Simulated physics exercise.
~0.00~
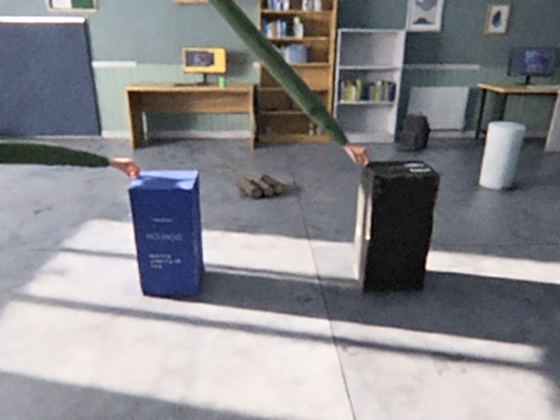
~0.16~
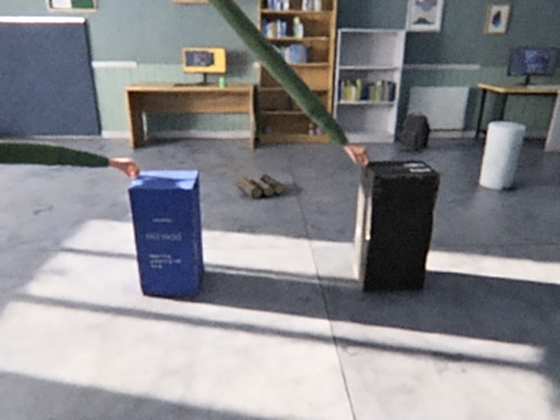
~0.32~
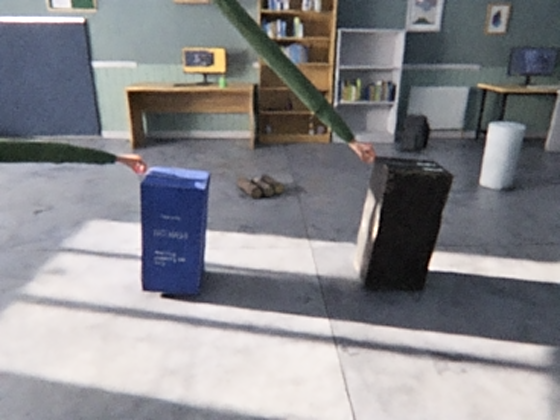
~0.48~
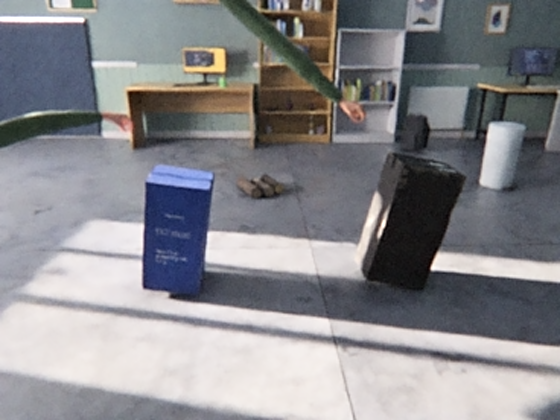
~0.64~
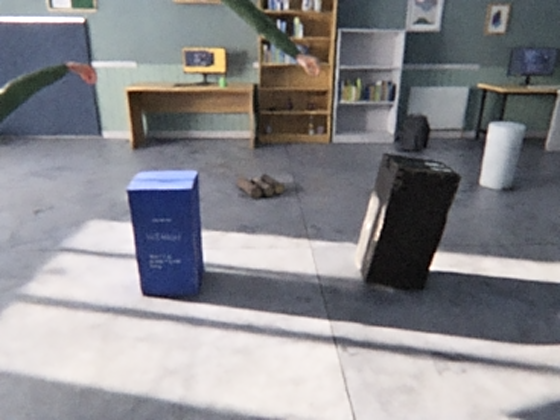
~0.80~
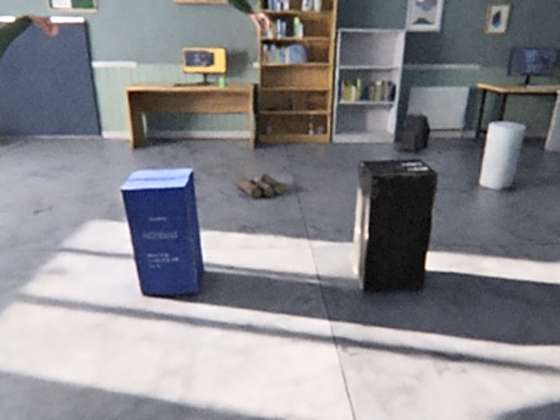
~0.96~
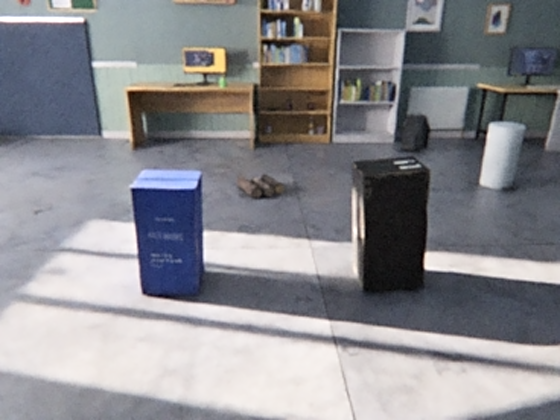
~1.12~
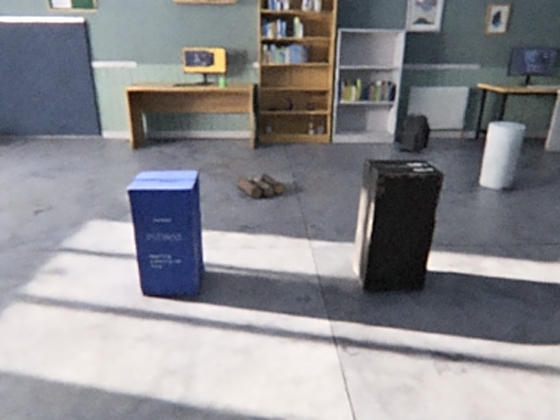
Two hands push a blue box and a black parcel, which rock and settle upright.
